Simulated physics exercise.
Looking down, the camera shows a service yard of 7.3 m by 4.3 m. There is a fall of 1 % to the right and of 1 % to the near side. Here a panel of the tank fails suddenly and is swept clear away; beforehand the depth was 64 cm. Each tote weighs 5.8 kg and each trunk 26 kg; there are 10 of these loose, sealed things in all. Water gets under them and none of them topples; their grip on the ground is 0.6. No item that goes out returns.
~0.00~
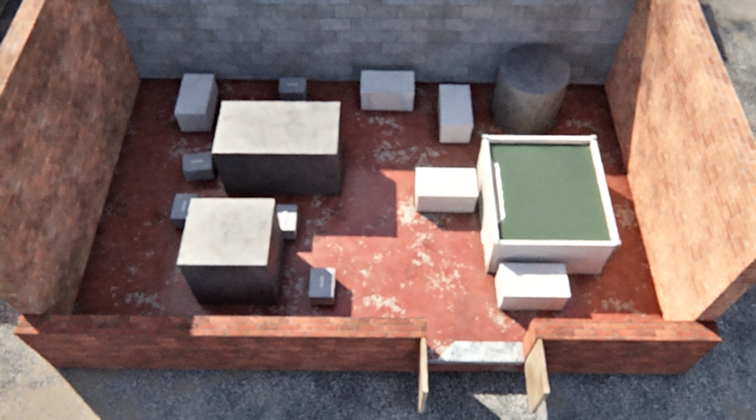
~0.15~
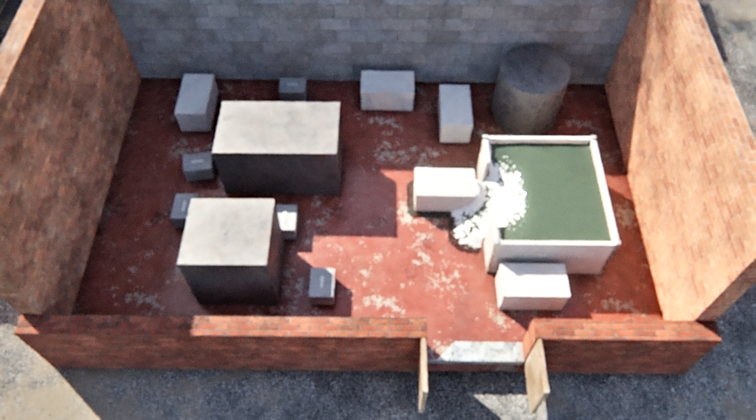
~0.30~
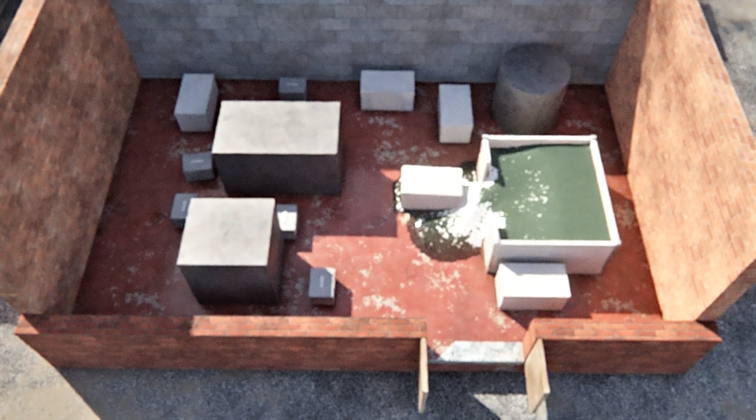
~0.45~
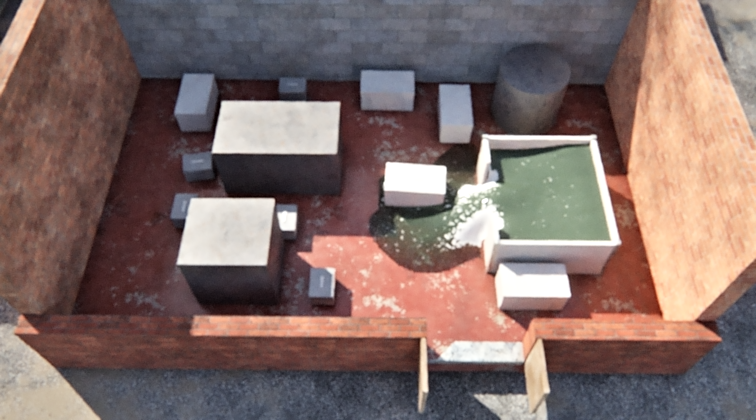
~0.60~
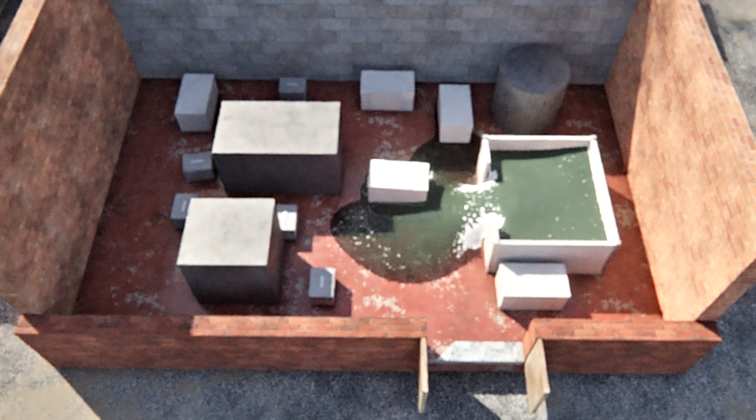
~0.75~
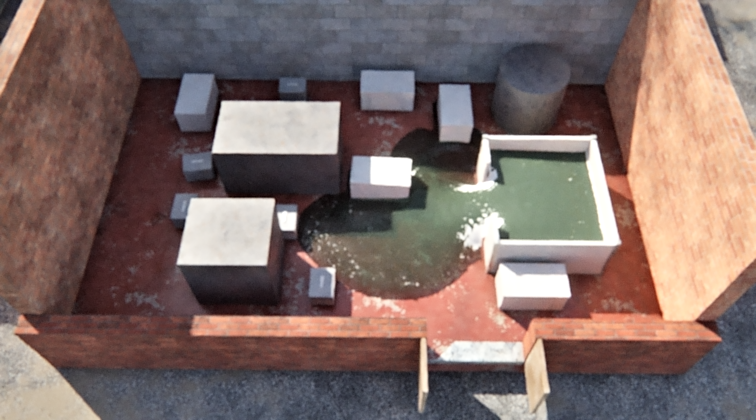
To begin with, a white-walled tank of green water stands among scattered boxes in a walled yard. Its left side gives way and foaming water bursts out, then spreads leftward and toward the near wall as a dark green pool, pushing one white box left while the other boxes stay put.
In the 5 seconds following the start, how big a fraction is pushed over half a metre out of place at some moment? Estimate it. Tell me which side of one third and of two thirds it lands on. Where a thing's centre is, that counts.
It lands between one third and two thirds.
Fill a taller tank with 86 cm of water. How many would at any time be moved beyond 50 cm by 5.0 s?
Count under that change: 7.
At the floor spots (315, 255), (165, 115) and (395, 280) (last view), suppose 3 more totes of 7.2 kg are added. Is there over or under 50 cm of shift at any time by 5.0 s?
One after another they come out above it, inside the limit, above it.
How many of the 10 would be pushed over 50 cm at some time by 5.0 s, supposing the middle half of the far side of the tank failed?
Then it comes to 3.
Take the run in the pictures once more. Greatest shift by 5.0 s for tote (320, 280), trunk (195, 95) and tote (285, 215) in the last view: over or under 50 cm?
Well, in that order it's topping it, not reaching it, topping it.
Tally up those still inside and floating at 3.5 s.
I count 4.
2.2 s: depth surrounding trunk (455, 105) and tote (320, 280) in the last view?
First about 1 cm, second about 11 cm.
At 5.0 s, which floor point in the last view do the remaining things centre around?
The centre is close to (281, 171).
After 1.1 s 1 of 10 are over 50 cm from their spots; 0 afloat.
After 2.2 s 4 of 10 are over 50 cm from their spots; 2 afloat.
After 3.5 s 5 of 10 are over 50 cm from their spots; 4 afloat.
After 5.0 s 5 of 10 are over 50 cm from their spots, and 5 have been at some point; 2 afloat.
